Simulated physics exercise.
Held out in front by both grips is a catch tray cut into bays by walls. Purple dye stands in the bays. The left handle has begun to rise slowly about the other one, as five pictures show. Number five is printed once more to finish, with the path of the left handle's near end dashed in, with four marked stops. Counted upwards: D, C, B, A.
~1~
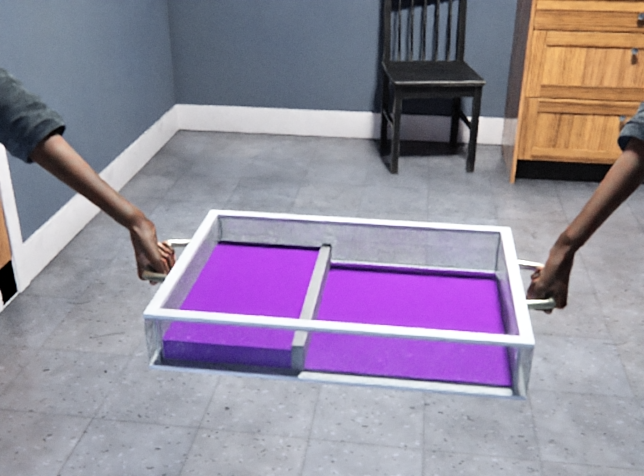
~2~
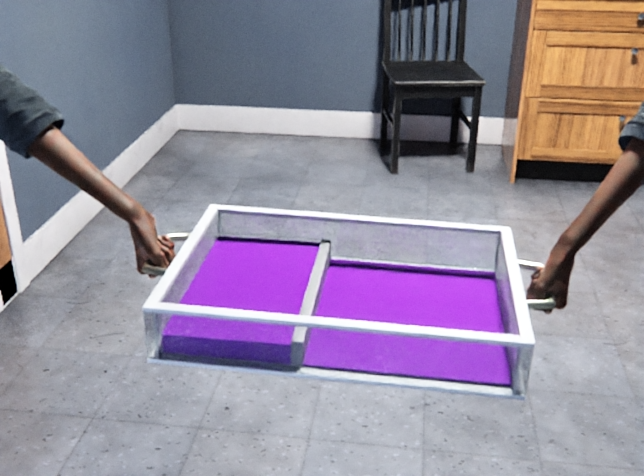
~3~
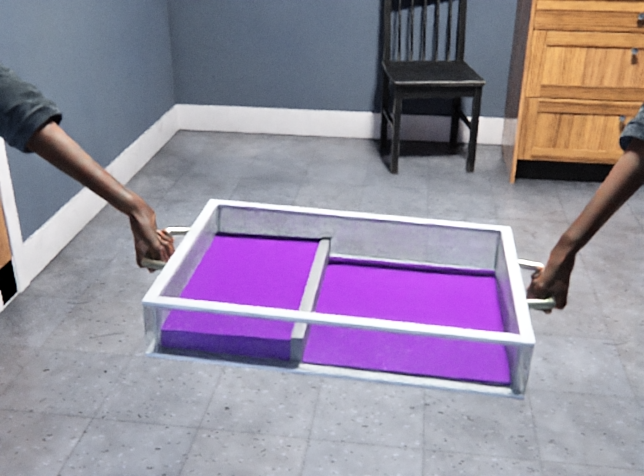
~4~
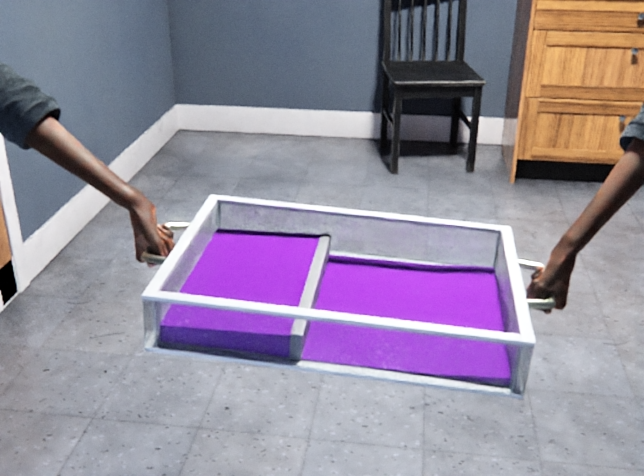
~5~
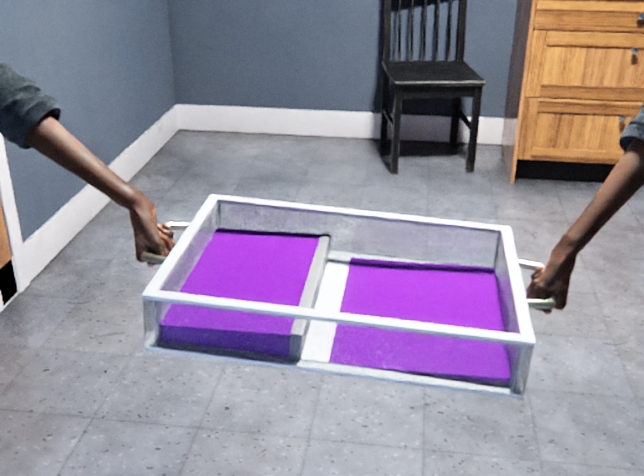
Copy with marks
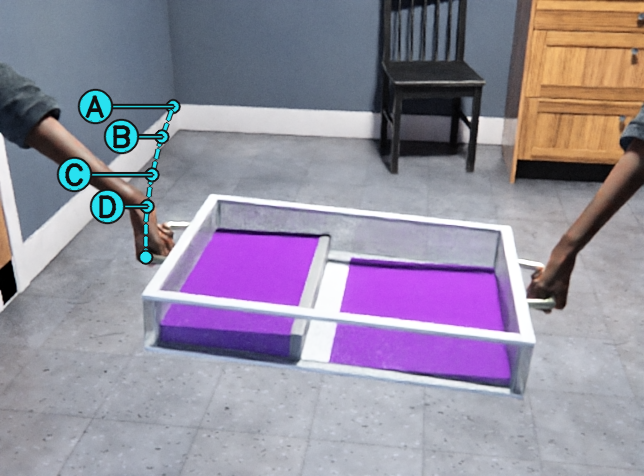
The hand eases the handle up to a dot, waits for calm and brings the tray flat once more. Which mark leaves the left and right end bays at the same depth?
Stop C does it best.
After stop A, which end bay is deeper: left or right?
The right end bay.
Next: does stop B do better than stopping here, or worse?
It is better.
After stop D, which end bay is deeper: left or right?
The left end bay.
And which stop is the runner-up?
B.
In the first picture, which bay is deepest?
The left bay.
In cyan, A at (173, 106); B at (161, 136); C at (152, 174); D at (147, 206).
If A is chosen, the right end bay stands much deeper than the other; nothing spills.
If B is chosen, the right end bay stands a little deeper than the other; nothing spills.
If C is chosen, the two end bays stand about equally deep; nothing spills.
If D is chosen, the left end bay stands much deeper than the other; nothing spills.
